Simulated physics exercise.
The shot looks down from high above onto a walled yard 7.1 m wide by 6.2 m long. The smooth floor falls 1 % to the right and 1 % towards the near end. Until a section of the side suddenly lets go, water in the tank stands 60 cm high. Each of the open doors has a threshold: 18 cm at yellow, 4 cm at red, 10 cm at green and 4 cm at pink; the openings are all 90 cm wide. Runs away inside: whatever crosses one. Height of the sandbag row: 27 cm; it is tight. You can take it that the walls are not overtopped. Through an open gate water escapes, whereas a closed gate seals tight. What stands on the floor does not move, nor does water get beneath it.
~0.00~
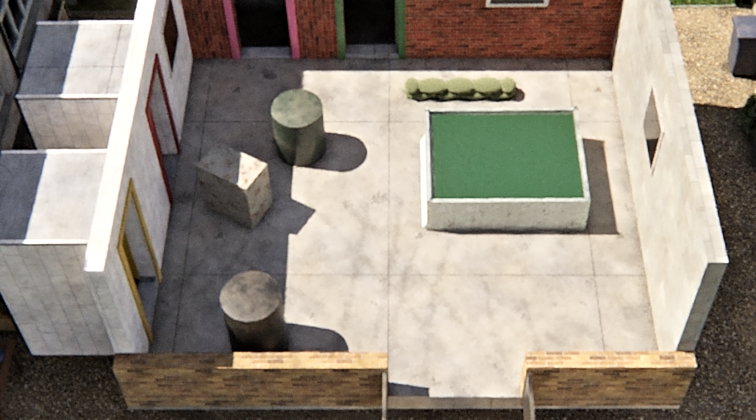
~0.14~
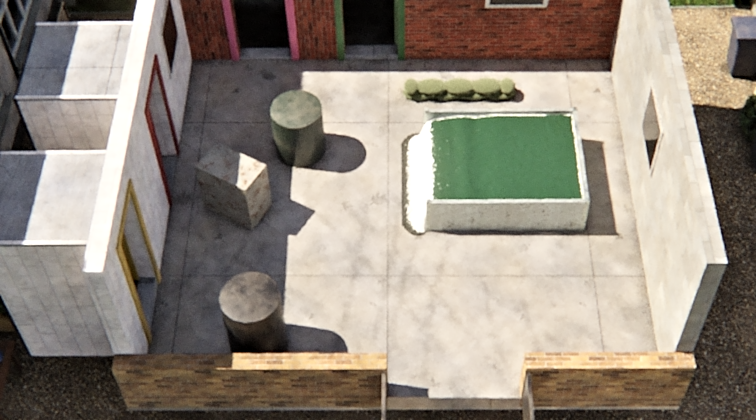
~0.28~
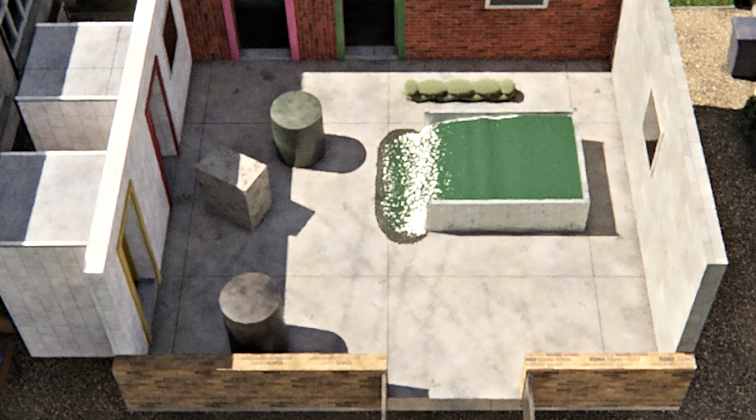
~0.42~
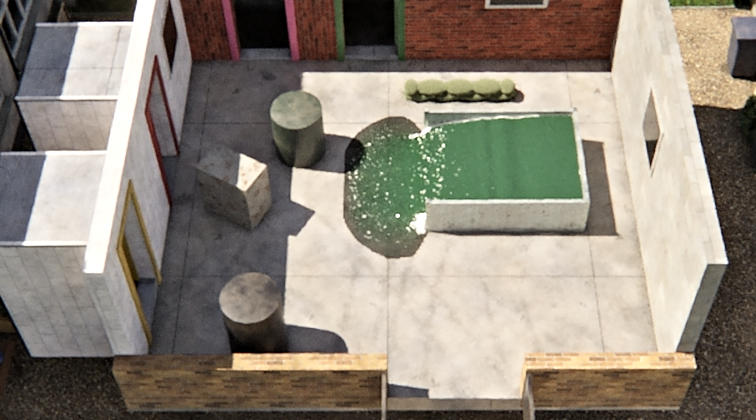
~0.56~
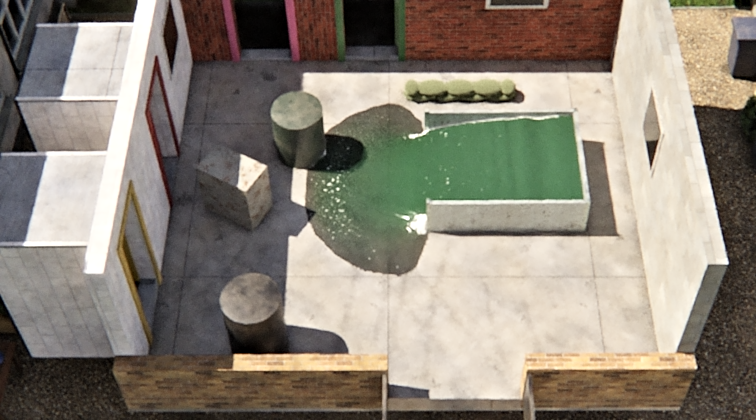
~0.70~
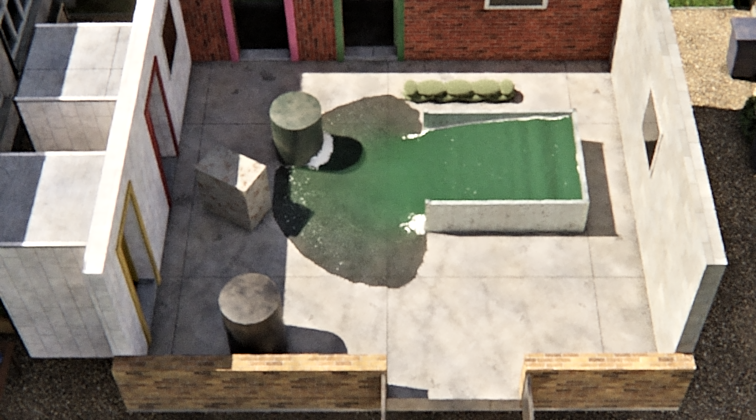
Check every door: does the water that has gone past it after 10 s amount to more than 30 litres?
The yellow door is going to hold within the limit, the red door is going to break the limit, the green door is going to hold within the limit, the pink door is going to break the limit.
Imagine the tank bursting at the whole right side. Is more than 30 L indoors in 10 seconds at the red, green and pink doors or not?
Then: Red short of it, green short of it, pink short of it.
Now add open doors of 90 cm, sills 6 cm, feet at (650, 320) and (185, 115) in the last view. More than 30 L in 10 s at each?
Within it, exceeded.
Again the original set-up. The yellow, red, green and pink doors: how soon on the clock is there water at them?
Yellow: 1.8 s; red: 1.2 s; green: 1.8 s; pink: 1.6 s.
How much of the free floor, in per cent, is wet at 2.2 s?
Wet share: Near 45 percent.
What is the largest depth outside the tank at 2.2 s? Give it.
Roughly 33 cm.
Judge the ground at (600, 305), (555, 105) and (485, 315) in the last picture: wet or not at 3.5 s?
Listed in sequence, the spots are bone dry, bone dry and bone dry.
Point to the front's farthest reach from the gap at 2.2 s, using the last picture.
Somewhere about (146, 371).
After 1.4 s water covers 30 % of the floor and is deepest (36 cm) near (265, 196); yellow door not reached, red door 4 cm at the sill, 1 L in, green door not reached, pink door not reached.
After 2.2 s water covers 45 % of the floor and is deepest (33 cm) near (276, 205); yellow door 16 cm at the sill, 0 L in, red door 6 cm at the sill, 15 L in, green door 2 cm at the sill, 0 L in, pink door 8 cm at the sill, 6 L in.
After 3.5 s water covers 50 % of the floor and is deepest (30 cm) near (157, 382); yellow door 19 cm at the sill, 0 L in, red door 7 cm at the sill, 45 L in, green door 9 cm at the sill, 1 L in, pink door 13 cm at the sill, 41 L in.
After 6.0 s water covers 75 % of the floor and is deepest (15 cm) near (243, 187); yellow door 13 cm at the sill, 4 L in, red door 11 cm at the sill, 67 L in, green door 9 cm at the sill, 4 L in, pink door 7 cm at the sill, 105 L in.
After 10.0 s water covers 95 % of the floor and is deepest (10 cm) near (611, 244); yellow door 5 cm at the sill, 4 L in, red door 4 cm at the sill, 104 L in, green door 5 cm at the sill, 4 L in, pink door 5 cm at the sill, 117 L in.
